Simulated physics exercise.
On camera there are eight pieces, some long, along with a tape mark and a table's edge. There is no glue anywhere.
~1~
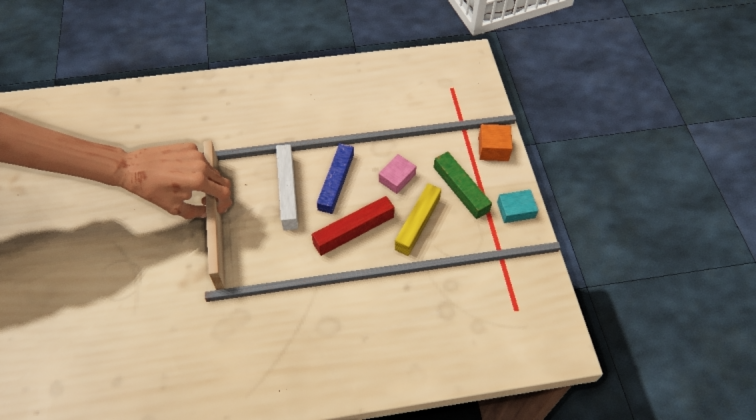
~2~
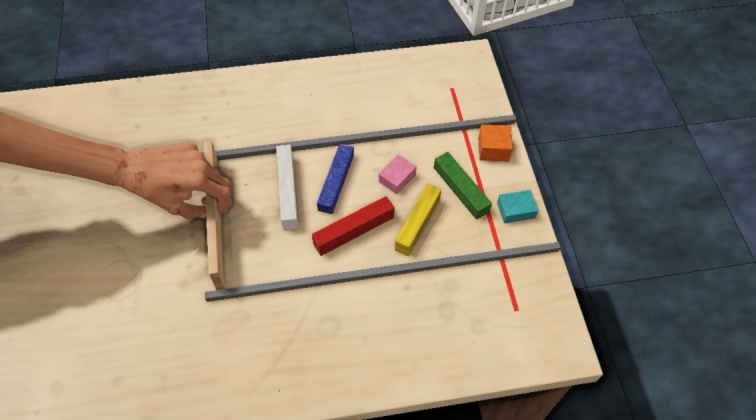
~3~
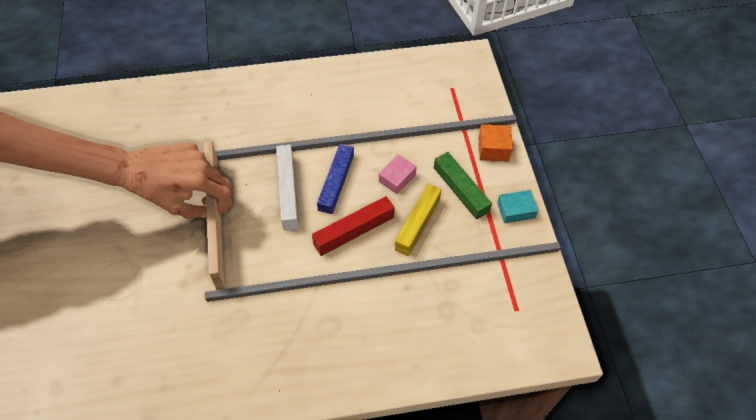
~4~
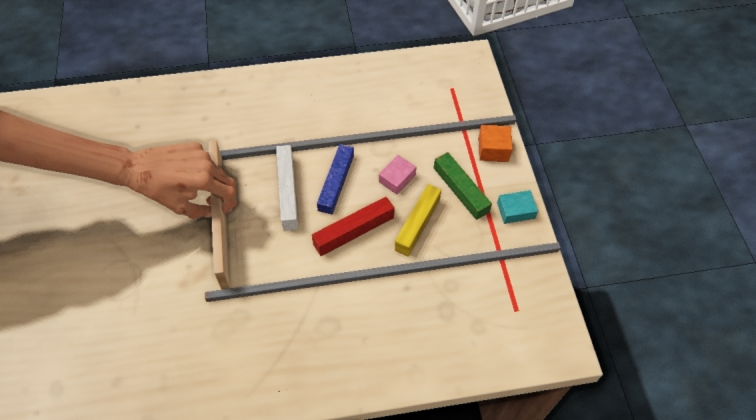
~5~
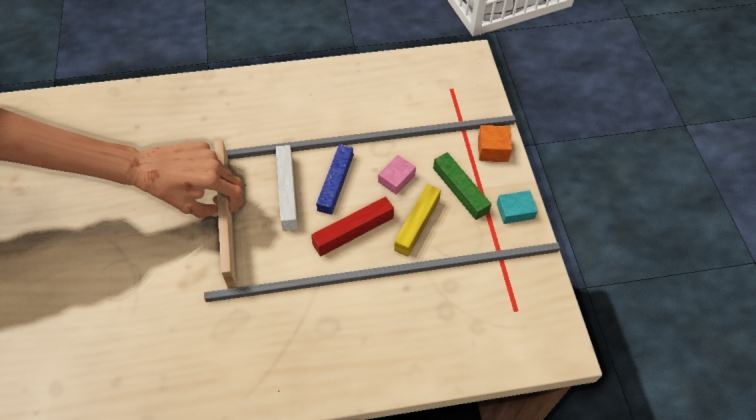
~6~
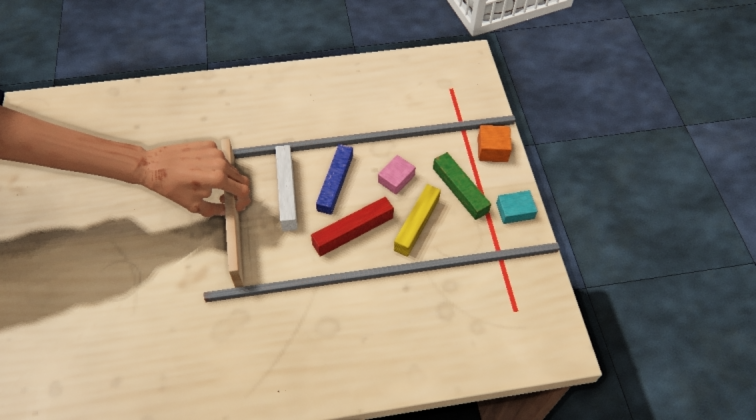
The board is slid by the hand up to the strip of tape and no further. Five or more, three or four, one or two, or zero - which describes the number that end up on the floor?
Odds are the fallen group will hold three or four.
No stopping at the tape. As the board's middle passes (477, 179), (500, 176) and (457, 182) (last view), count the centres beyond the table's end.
Respectively 3, 4 and 2.
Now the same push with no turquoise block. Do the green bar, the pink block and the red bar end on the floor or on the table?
The green bar comes off; the pink block stays put; the red bar stays put.
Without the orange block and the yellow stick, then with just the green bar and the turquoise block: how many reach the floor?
Result, first then second: 2, 1.
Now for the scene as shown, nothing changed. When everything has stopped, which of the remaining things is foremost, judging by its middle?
It's the pink block that is foremost.
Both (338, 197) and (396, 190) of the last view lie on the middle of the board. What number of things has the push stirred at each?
So far 3, and 6 at the second.
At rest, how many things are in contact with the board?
The number is 3.
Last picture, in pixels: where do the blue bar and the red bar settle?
The blue bar settles near (495, 156); as for the red bar, near (520, 193).
Soon after, none off yet; turquoise block at rest near (517, 207); orange block at rest near (494, 144); green bar at rest near (461, 186).
After that, none off yet; turquoise block at rest near (517, 207); orange block moving near (498, 142); green bar displaced a little near (483, 181).
In the end, the number that fall off is three or four; gone, green bar, orange block and turquoise block.
